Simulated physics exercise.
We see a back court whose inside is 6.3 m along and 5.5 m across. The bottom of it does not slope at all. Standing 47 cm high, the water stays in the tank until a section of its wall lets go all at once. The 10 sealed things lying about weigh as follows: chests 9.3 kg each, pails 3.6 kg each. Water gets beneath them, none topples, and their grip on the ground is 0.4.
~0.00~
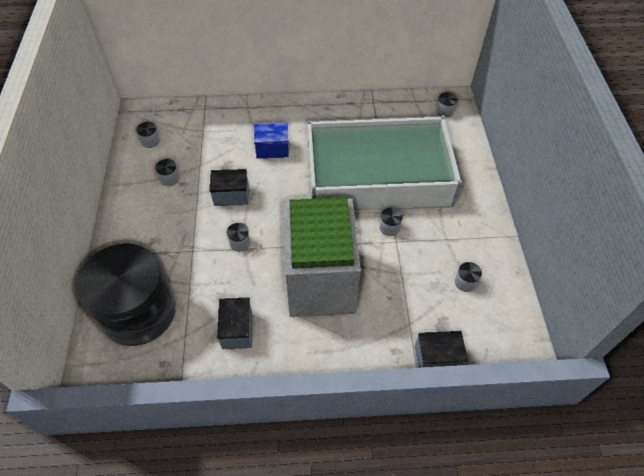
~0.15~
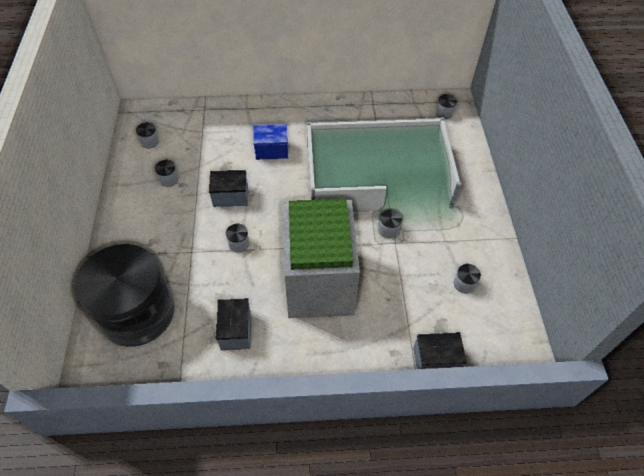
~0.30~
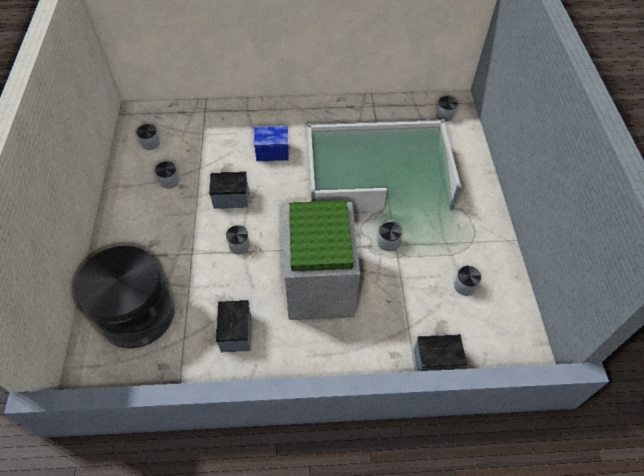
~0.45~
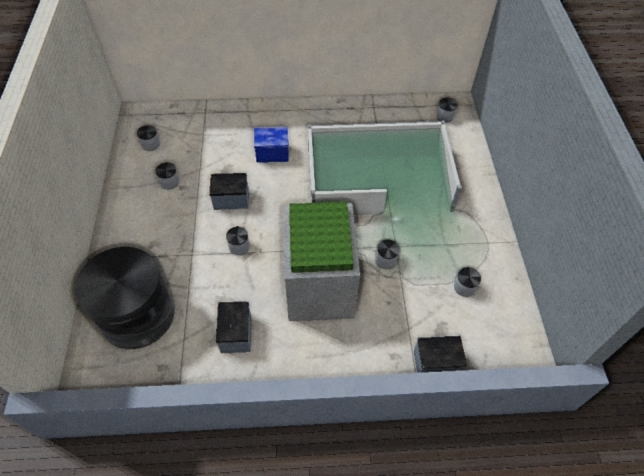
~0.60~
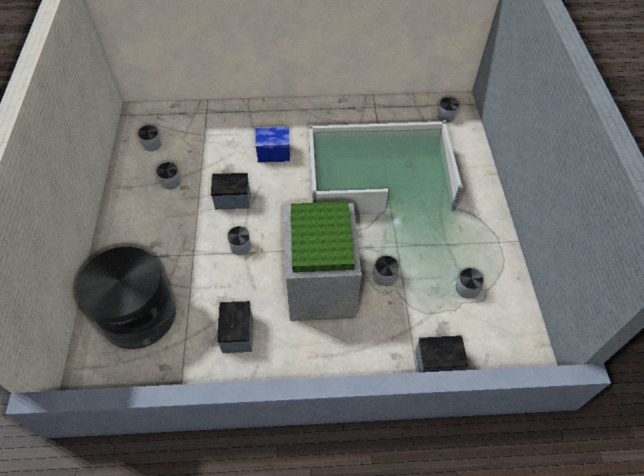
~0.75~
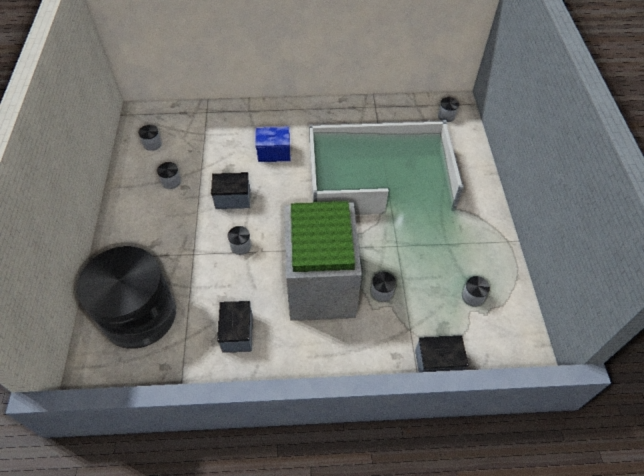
Walled court with water pouring from a gap in a white-walled pool, spreading across the floor and shifting two small pails.
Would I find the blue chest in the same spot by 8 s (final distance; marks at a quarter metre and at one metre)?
It remains in place.
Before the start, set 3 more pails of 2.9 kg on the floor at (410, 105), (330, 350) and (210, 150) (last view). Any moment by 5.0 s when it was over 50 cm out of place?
One by one: Below the mark, beyond the mark, below the mark.
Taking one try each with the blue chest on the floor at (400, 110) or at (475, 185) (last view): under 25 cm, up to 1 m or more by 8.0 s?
At the first spot it keeps its position; at the second it winds up far off.
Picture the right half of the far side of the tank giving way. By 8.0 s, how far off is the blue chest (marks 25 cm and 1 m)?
Well, the blue chest scoots over a bit then.
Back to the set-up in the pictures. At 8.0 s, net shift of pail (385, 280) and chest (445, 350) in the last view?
Lab note - net shifts in turn: 200 cm; 450 cm.
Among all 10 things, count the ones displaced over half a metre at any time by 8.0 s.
My count gives 4.
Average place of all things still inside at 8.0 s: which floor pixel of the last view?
(247, 219).
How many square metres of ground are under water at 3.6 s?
My estimate is roughly 14 m2.
After 1.6 s the blue chest is near (273, 136), 0.0 m from its start, aground; 3 afloat.
After 3.6 s the blue chest is near (273, 136), 0.0 m from its start, aground; 2 afloat.
After 5.6 s the blue chest is near (273, 136), 0.0 m from its start, aground; 2 afloat.
After 8.0 s the blue chest is near (273, 136), 0.0 m from its start, aground; 3 afloat.
